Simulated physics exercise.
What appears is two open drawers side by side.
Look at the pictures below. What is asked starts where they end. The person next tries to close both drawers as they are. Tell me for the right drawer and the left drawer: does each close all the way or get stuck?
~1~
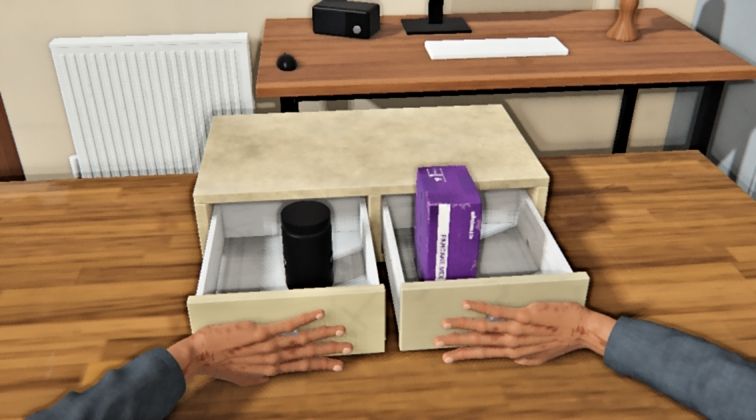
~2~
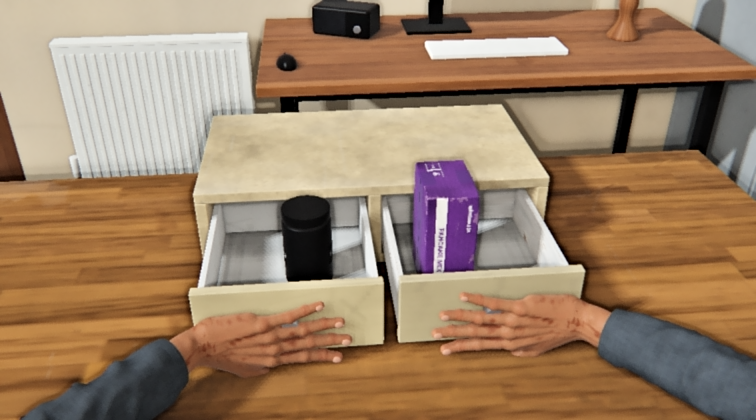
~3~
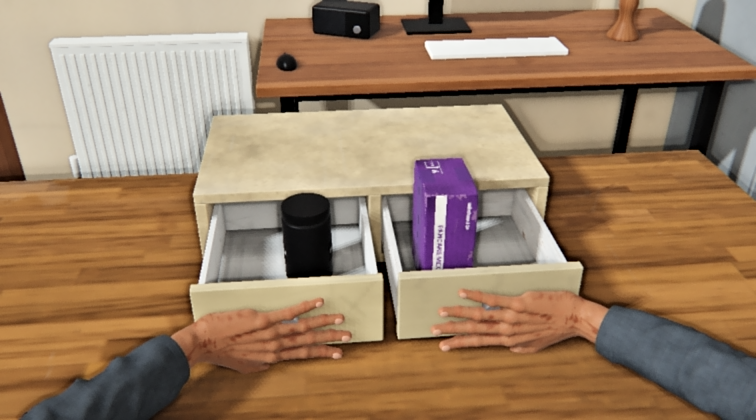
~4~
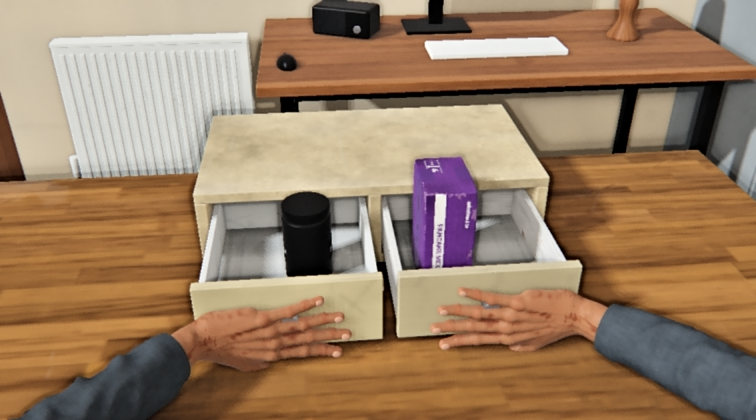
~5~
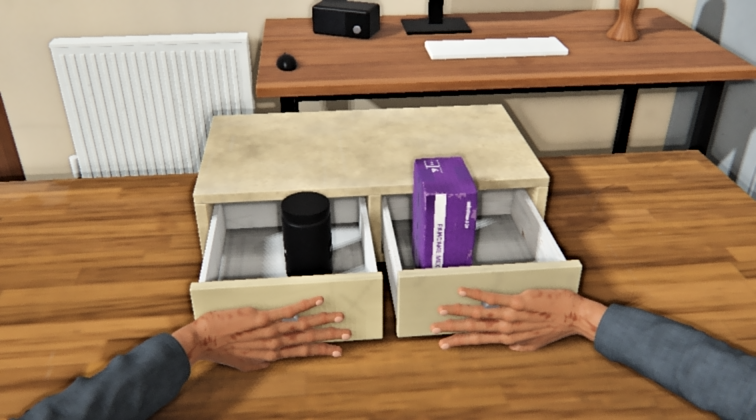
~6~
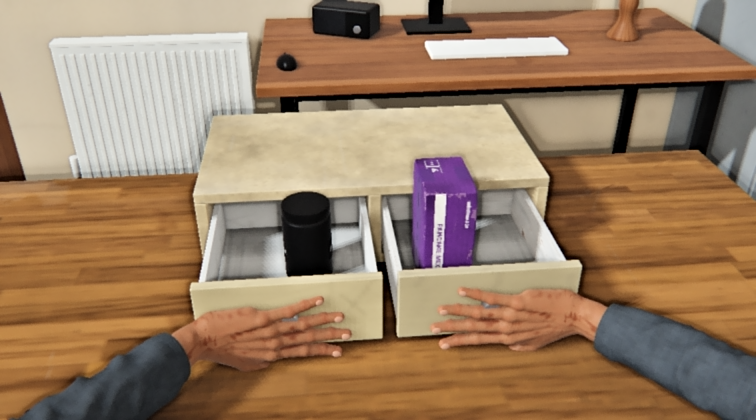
In the end the right drawer ends up sticking out, the left drawer ends up sticking out.
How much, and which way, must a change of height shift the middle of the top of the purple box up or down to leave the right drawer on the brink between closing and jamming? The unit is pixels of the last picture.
Shift: 44 px, direction down.
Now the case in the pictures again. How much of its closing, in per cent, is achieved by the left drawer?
It gets roughly 60 percent of the way before stopping.
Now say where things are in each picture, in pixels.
The first frame shows right drawer (471, 256) wide open; left drawer (291, 266) wide open; black jar (308, 248).
The second frame shows left drawer (291, 260) wide open; purple box (444, 229).
The third frame shows right drawer (468, 247) wide open; chest (367, 180).
The fourth frame shows left drawer (291, 256) wide open; black jar (307, 238).
The fifth frame shows right drawer (467, 245) wide open; purple box (442, 225).
The sixth frame shows right drawer (467, 245) wide open; left drawer (291, 255) wide open; chest (367, 180).
Then, 0.36 s past the last view, right drawer starting in; left drawer starting in.
Finally, the right drawer stays ajar; the left drawer stays ajar.
